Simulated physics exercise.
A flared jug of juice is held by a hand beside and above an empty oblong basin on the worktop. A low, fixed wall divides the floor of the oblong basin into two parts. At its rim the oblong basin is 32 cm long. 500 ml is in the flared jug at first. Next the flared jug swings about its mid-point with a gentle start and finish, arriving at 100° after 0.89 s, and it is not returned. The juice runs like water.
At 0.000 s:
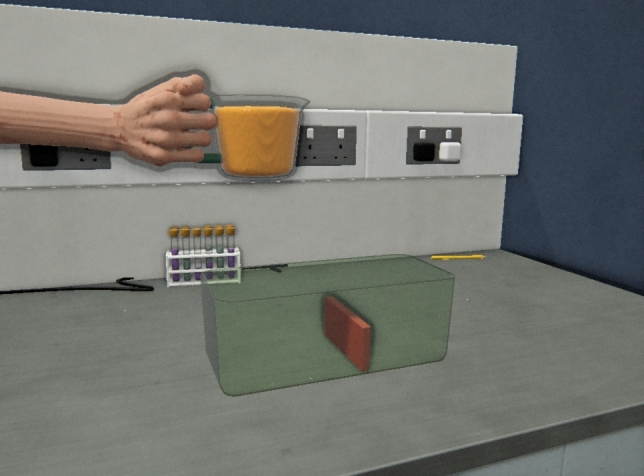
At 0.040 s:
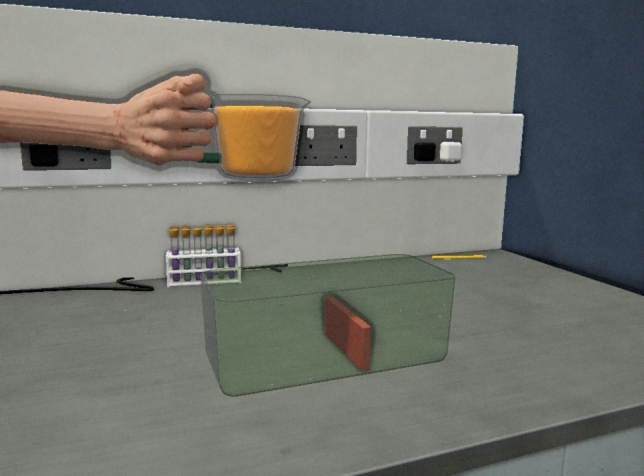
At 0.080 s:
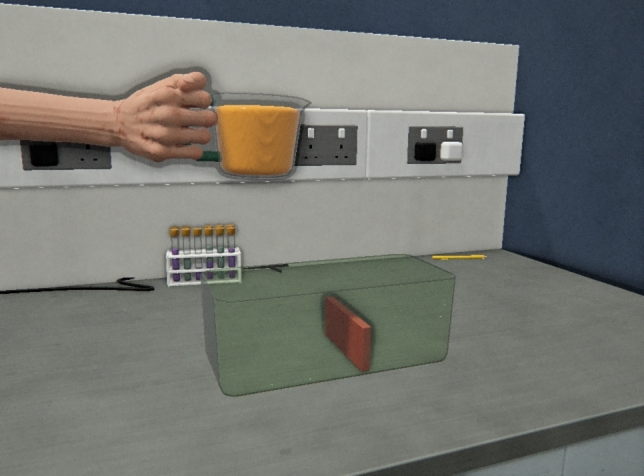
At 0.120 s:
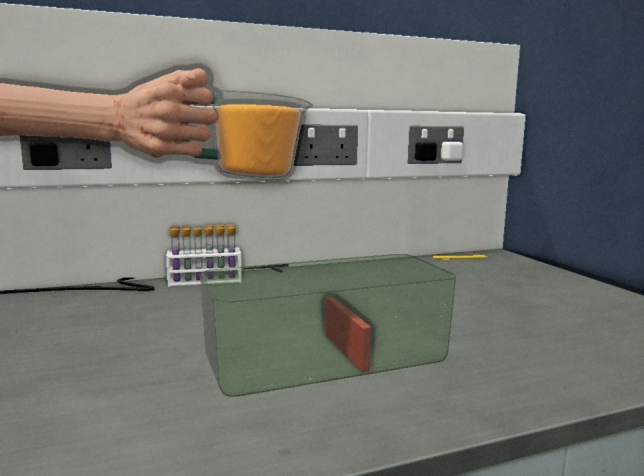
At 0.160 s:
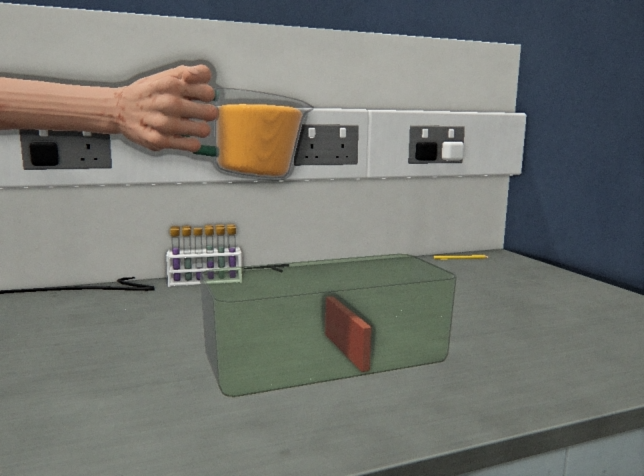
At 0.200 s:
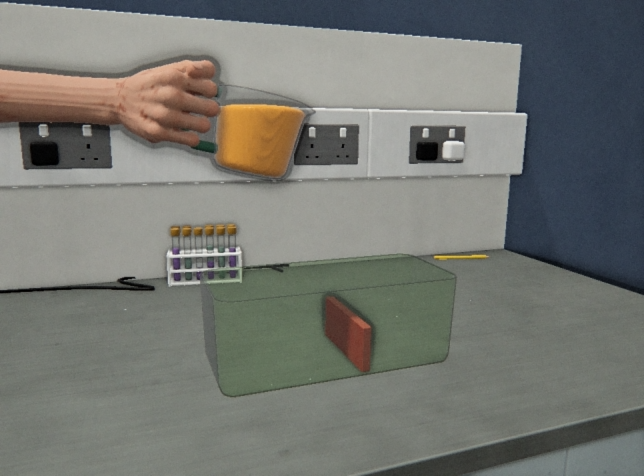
Above a grey worktop, a hand held a clear jug of orange juice still near an empty, see-through green basin, then gradually tilted the jug a little to the right.
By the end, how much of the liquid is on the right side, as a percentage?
Around 67 percent.
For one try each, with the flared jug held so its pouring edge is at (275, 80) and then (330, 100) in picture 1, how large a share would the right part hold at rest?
I'd say 5 percent on the first go, 95 percent on the next.
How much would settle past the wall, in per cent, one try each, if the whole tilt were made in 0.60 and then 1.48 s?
First 60, then 70 per cent.
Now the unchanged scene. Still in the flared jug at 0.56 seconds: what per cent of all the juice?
At that time about 68 in a hundred parts are still held.
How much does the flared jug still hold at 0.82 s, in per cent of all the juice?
14 %.
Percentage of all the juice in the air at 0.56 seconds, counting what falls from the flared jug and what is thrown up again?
About 28 per cent.
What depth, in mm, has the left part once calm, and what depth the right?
I'd say close to 6 mm on the left, close to 20 mm on the right.
Then, 0.56 s in, the tilt is 69° and 67 per cent is still to pour, 0 is left of the wall and 5 right of it.
Then, 0.82 s in, the tilt is 98° and 14 per cent is still to pour, 6 is left of the wall and 55 right of it.
Then, 1.09 s in, the tilt is 100° and 1 per cent is still to pour, 29 is left of the wall and 67 right of it.
Then, 1.39 s in, the tilt is 100° and 0 per cent is still to pour, 32 is left of the wall and 67 right of it.
Finally, 32 per cent lies left of the wall, 67 right of it and 2 outside.
